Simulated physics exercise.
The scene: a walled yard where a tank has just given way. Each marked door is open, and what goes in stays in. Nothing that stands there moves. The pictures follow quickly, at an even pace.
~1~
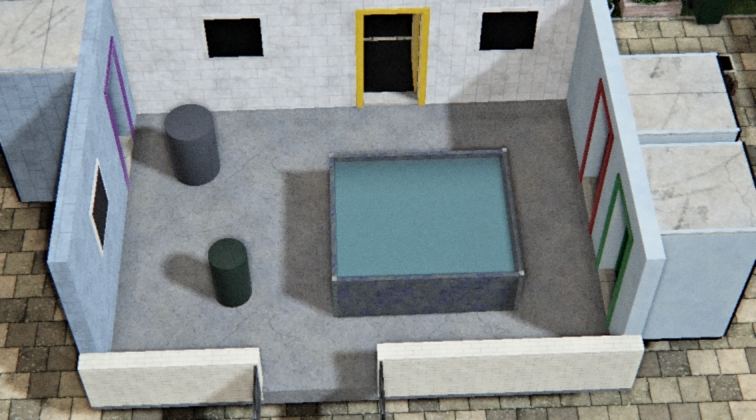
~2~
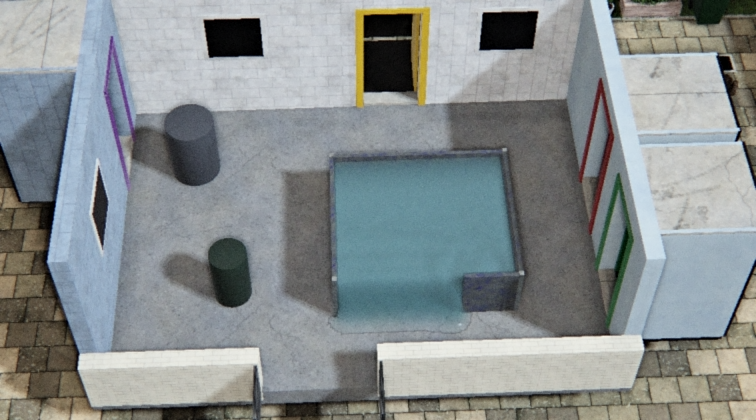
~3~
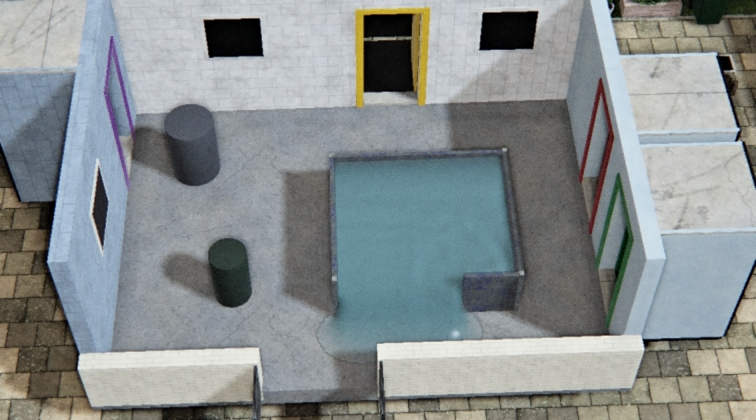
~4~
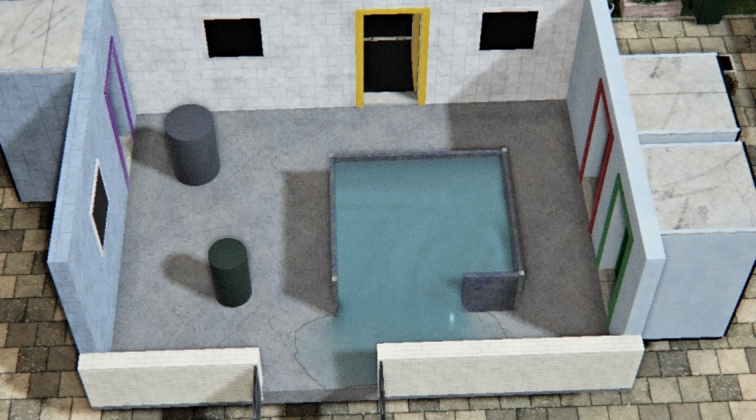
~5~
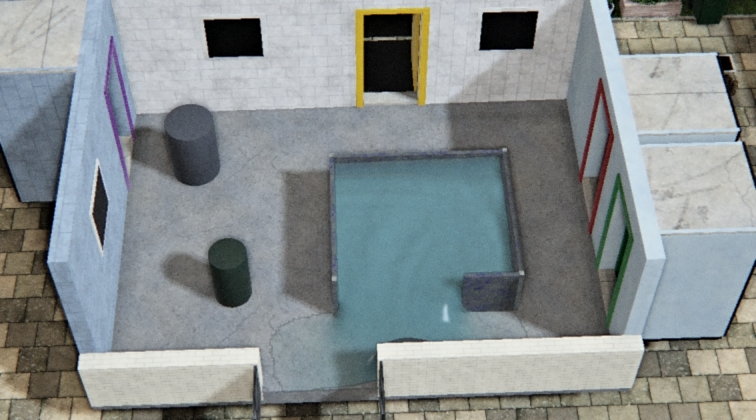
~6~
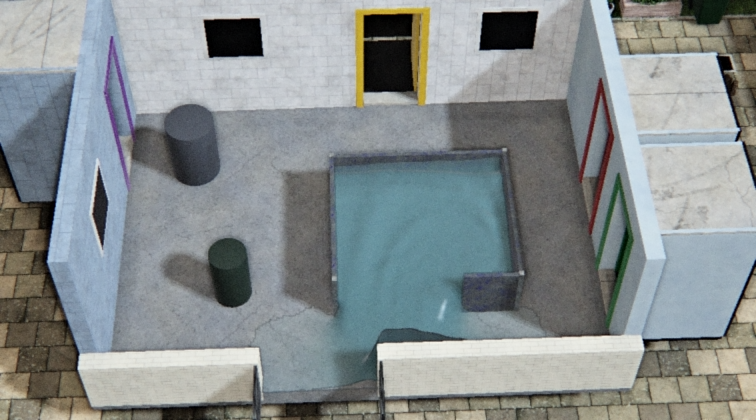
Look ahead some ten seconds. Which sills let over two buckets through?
In the end: The green door floods; the purple door holds within the limit; the yellow door holds within the limit; the red door holds within the limit.
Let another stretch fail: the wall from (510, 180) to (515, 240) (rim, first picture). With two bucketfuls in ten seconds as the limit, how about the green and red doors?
One by one: The green door takes more; the red door is over.
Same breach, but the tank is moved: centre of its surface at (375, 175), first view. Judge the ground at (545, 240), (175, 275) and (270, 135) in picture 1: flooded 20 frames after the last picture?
In that order: Awash, flooded, dry.
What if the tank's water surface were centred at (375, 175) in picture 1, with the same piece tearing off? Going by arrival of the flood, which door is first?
It is the green door.
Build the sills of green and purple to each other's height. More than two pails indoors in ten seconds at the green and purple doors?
Then: Green goes over; purple floods.
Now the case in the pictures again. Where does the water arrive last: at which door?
It is the yellow-painted one.
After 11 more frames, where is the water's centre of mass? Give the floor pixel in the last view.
At about (415, 290).
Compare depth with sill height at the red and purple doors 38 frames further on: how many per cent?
About 40 and 30 per cent.
A moment on, water covers 20 % of the floor; the green door under two buckets in, the purple door not reached, the yellow door not reached, the red door not reached.
Next, water covers 30 % of the floor; the green door far over two buckets in, the purple door not reached, the yellow door not reached, the red door wet at the sill, nothing in.
Then, water covers 55 % of the floor; the green door far over two buckets in, the purple door not reached, the yellow door not reached, the red door wet at the sill, nothing in.
Later, water covers 85 % of the floor; the green door far over two buckets in, the purple door wet at the sill, nothing in, the yellow door wet at the sill, nothing in, the red door wet at the sill, nothing in.
In the end, water covers 100 % of the floor; the green door far over two buckets in, the purple door wet at the sill, nothing in, the yellow door wet at the sill, nothing in, the red door wet at the sill, nothing in.
